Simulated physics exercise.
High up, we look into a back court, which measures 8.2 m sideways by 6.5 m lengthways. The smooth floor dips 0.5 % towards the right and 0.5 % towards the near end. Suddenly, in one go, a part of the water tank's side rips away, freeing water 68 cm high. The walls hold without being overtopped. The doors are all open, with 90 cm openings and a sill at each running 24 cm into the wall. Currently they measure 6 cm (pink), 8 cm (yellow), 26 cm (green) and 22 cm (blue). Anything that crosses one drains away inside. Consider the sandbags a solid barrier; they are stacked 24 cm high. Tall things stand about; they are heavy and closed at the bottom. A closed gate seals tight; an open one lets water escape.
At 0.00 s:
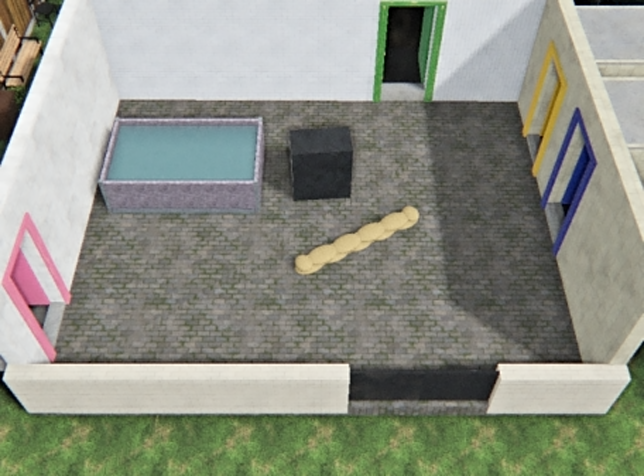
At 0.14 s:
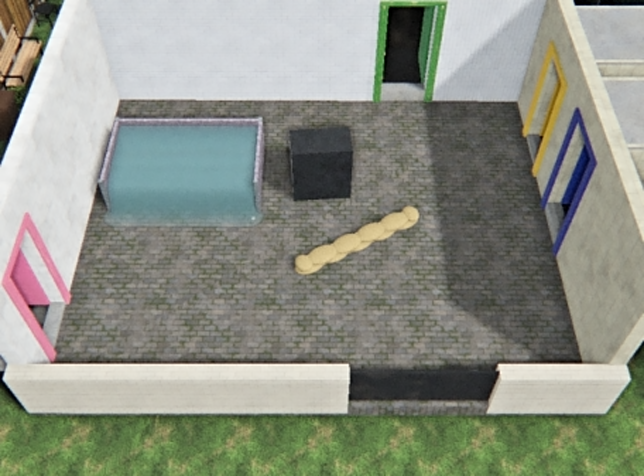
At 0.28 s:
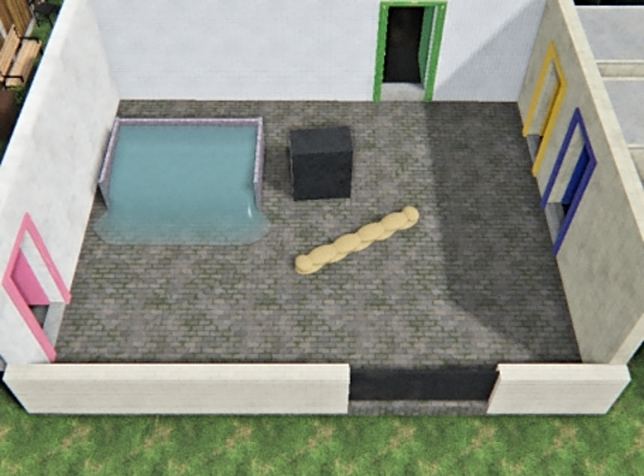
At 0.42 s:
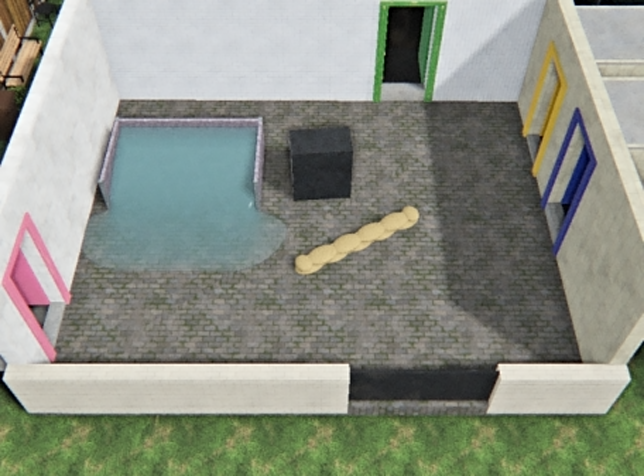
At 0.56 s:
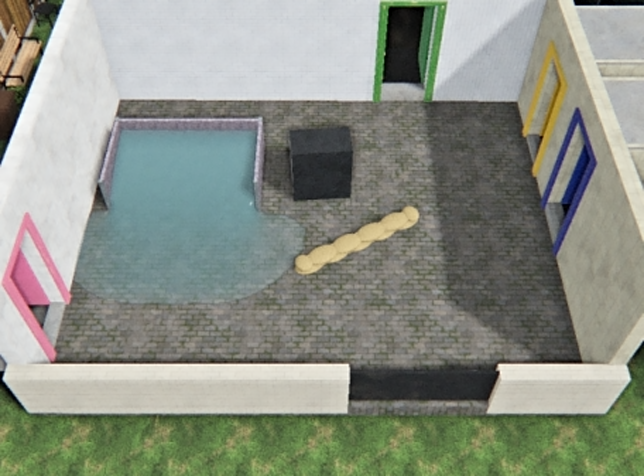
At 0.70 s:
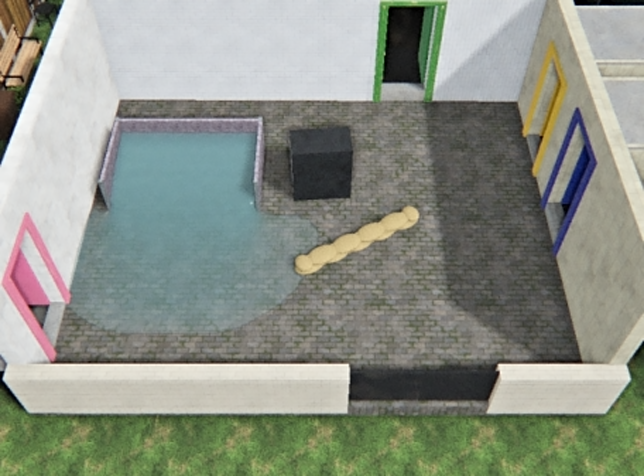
At the start, a full water tank stands still beside a dark block and a row of sandbags in a walled court with open coloured doors. Its near side gives way and water pours out, spreading across the paving towards the viewer, reaching the sandbags' left end while the pink door stays dry.
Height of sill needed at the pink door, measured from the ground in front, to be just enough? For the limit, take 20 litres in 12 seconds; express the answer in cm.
Approximately 22 cm.
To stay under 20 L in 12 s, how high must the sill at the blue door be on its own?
At blue, roughly 7.0 cm.
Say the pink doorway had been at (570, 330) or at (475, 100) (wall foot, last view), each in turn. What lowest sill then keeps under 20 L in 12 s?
Around 13.5 and 9.5 cm respectively.
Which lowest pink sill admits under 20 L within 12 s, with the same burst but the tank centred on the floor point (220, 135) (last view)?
It must be around 17 cm tall.
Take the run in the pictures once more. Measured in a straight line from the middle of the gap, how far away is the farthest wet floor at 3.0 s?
The front is some 6.8 m out.
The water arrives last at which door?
The answer is the green door.
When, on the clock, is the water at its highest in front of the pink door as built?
Near 3.0 seconds.
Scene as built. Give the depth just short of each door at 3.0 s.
Pink door 24 cm, yellow door 0 cm, green door 0 cm, blue door 0 cm.
After 1.4 s water covers 30 % of the floor, deepest (40 cm) near (57, 390); 11 cm at the pink door, 0 litres in over its 6 cm sill.
After 3.0 s water covers 40 % of the floor, deepest (26 cm) near (69, 390); 24 cm at the pink door, 66 litres in over its 6 cm sill.
After 12.0 s water covers 95 % of the floor, deepest (10 cm) near (519, 165); 2 cm at the pink door, 185 litres in over its 6 cm sill.
At the pink door as built, the water arrived by 0.9 s and peaked near 24 cm at 3.0 s.
With a sill of 19 cm, 31 litres would have come in within the 12 s; with 26 cm, 8 litres. So under 20 litres takes about 22 cm.
